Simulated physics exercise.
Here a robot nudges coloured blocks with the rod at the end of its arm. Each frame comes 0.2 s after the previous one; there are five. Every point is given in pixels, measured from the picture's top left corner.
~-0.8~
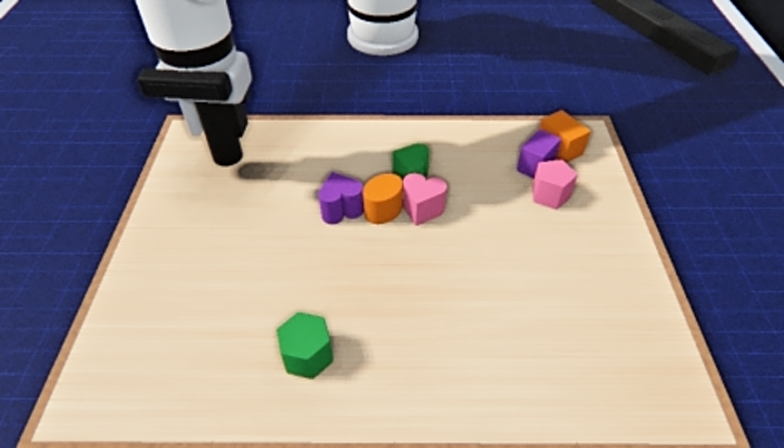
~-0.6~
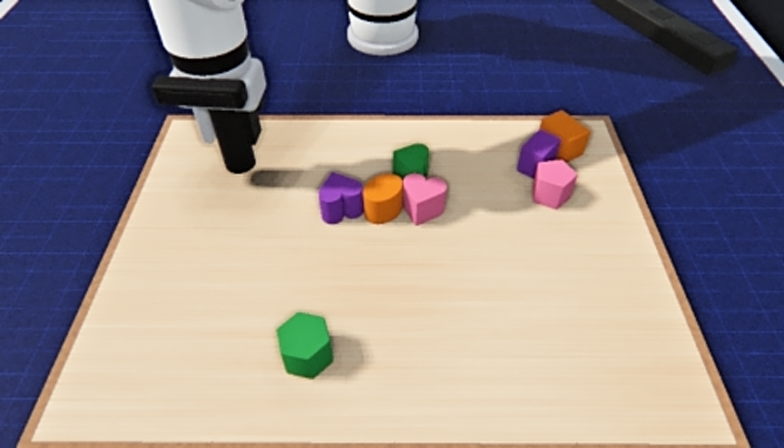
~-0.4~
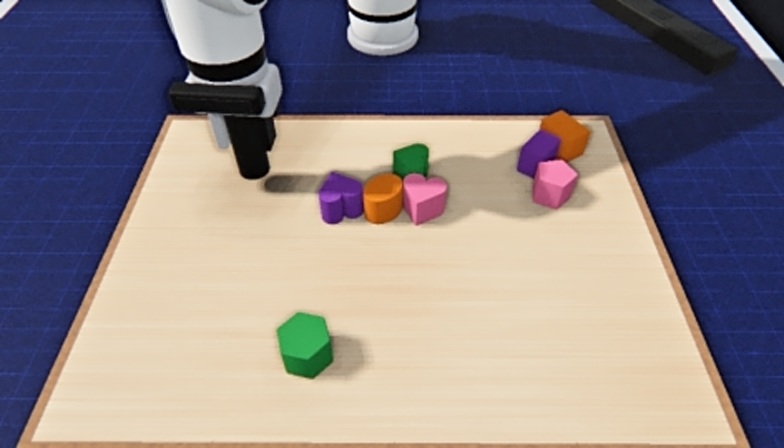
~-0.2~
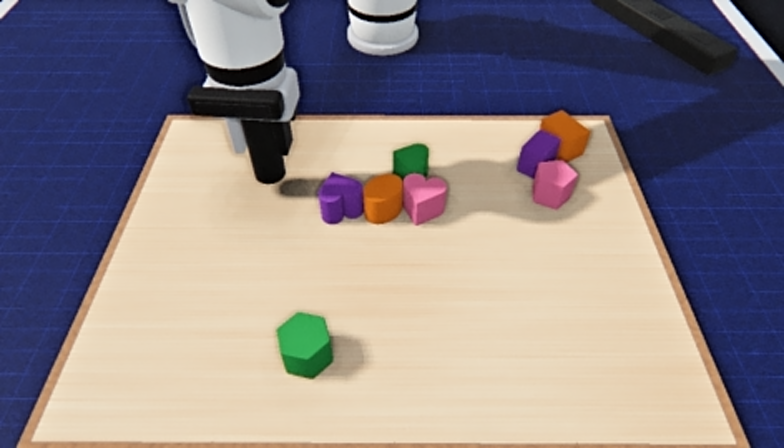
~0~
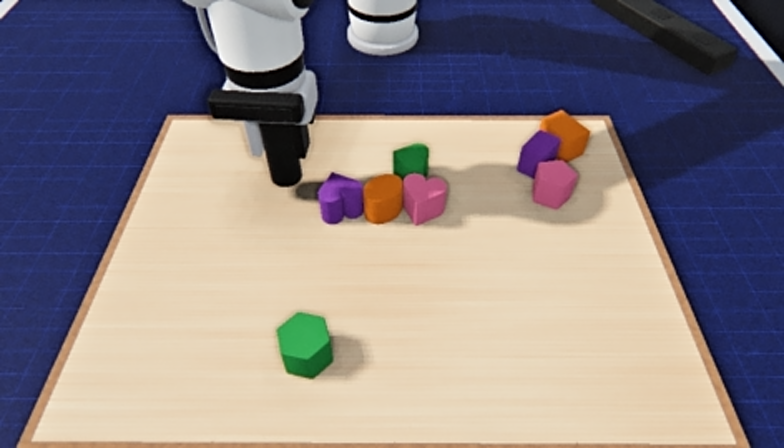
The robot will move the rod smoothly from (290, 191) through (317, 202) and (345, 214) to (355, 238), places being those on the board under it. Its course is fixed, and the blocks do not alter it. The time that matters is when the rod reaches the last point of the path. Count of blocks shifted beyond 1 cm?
The number will come to 2.
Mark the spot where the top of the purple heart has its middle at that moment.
I'd place it at (384, 227), taking the centre of its top.
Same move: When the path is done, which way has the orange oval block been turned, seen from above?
Counter-clockwise, from overhead.
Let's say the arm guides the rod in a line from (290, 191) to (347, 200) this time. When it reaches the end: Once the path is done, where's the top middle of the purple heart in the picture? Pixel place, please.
I predict (354, 198).
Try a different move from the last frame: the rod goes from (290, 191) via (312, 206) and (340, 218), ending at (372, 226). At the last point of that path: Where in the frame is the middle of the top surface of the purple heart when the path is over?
At roughly (402, 213).
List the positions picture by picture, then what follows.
In the first frame, lower end of the rod (228, 157), tops of blocks, purple heart (339, 187), orange oval block (383, 187), pink heart (424, 186).
In the second frame, rod (241, 164), blocks as before.
In the third frame, rod (255, 170), blocks as before.
In the fourth frame, rod (271, 174), blocks as before.
In the fifth frame, rod (287, 177), purple heart (339, 187), orange oval block (383, 187), pink heart (424, 186).
The first path, step by step. One third of the way, rod (316, 188); purple heart (343, 189).
Two thirds of the way, rod (344, 201); purple heart (367, 208), turned 30° clockwise; orange oval block (396, 193), turned 60° anticlockwise; pink heart (428, 184), turned 10° clockwise.
At the end, rod (354, 225); purple heart (384, 227); orange oval block (396, 193), turned 60° anticlockwise; pink heart (428, 184), turned 10° clockwise.
